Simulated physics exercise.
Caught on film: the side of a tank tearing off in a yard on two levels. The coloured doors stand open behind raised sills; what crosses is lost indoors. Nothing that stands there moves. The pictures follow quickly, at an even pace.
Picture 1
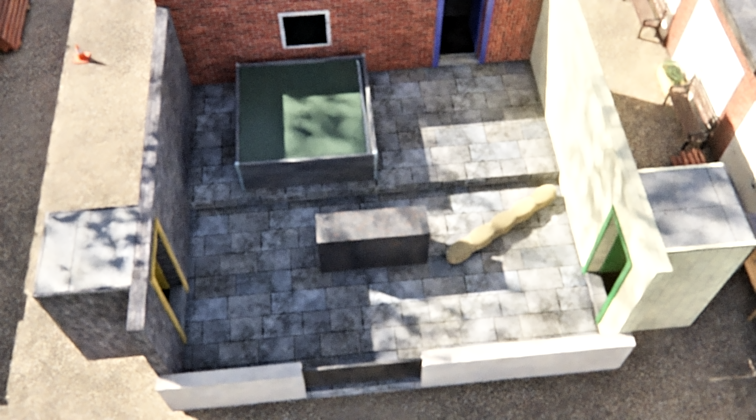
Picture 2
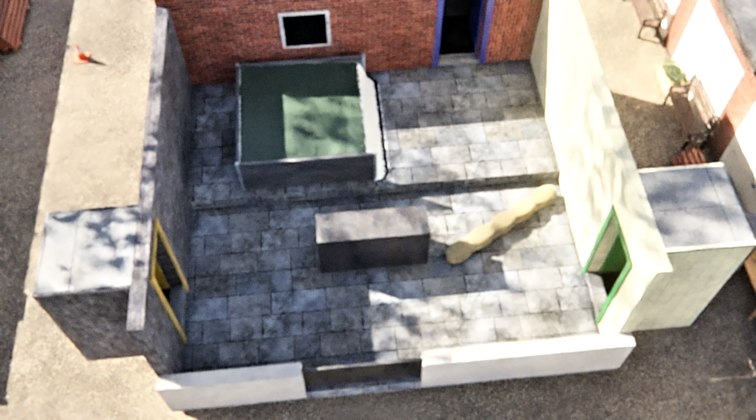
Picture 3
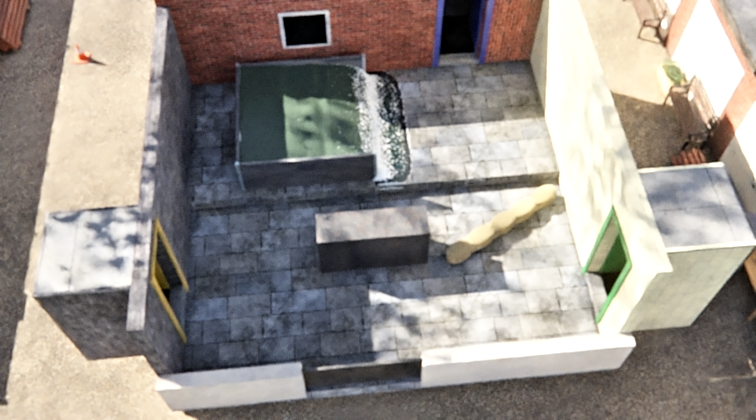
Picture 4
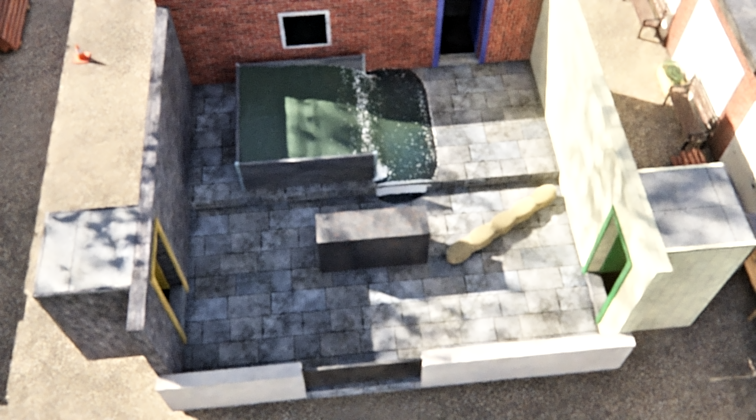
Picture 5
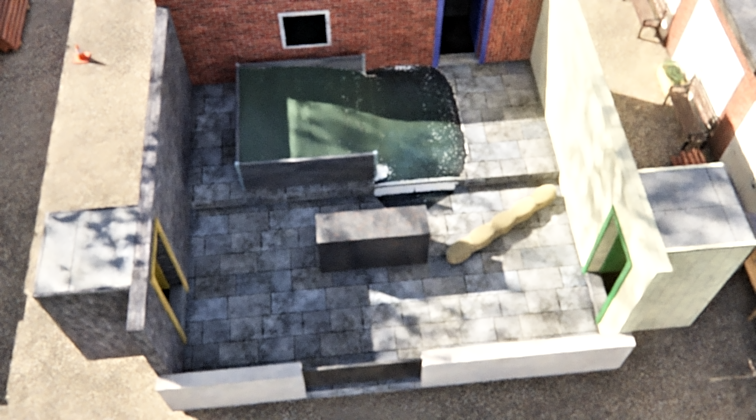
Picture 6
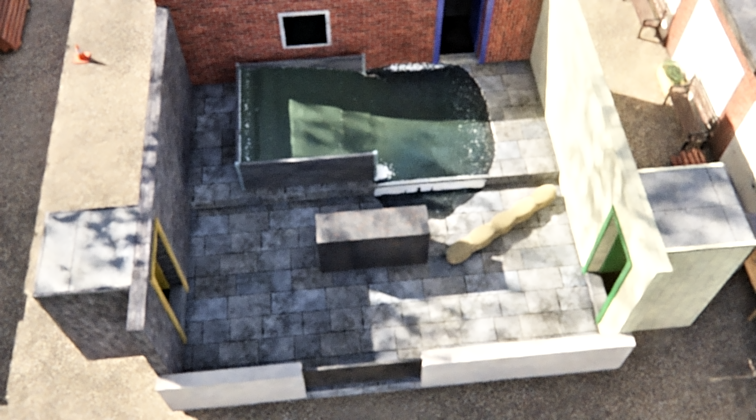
The clip opens on a paved yard with open coloured doorways and still, dark green water in a raised tank near a brick wall. The tank's right side gives way and water pours out rightward, foaming at first, then spreads across the upper paving in a widening dark sheet with a rounded front.
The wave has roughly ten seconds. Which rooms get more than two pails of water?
The green door holds within the limit; the blue door floods; the yellow door holds within the limit.
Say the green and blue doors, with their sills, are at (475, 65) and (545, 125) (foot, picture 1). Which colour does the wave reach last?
Last comes the one in yellow.
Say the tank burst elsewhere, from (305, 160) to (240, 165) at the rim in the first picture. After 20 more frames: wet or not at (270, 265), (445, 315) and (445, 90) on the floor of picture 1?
As listed: Flooded, wet, not flooded.
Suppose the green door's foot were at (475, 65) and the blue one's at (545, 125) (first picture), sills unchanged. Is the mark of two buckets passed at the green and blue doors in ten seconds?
Green door floods, blue door lets more in.
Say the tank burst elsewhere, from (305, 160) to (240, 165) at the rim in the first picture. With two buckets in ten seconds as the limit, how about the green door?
My reading: Green door goes over.
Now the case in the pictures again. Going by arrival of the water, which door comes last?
I say the one in yellow.
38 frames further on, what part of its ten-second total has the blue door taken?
Close to 95 %.
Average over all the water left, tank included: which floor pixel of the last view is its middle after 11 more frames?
Close to (414, 131).
A moment on, water covers 35 % of the floor; the green door not reached, the blue door wet at the sill, nothing in, the yellow door not reached.
Next, water covers 35 % of the floor; the green door not reached, the blue door under two buckets in, the yellow door not reached.
Then, water covers 55 % of the floor; the green door wet at the sill, nothing in, the blue door over two buckets in, the yellow door not reached.
Later, water covers 80 % of the floor; the green door wet at the sill, nothing in, the blue door far over two buckets in, the yellow door not reached.
In the end, water covers 90 % of the floor; the green door under two buckets in, the blue door far over two buckets in, the yellow door wet at the sill, nothing in.
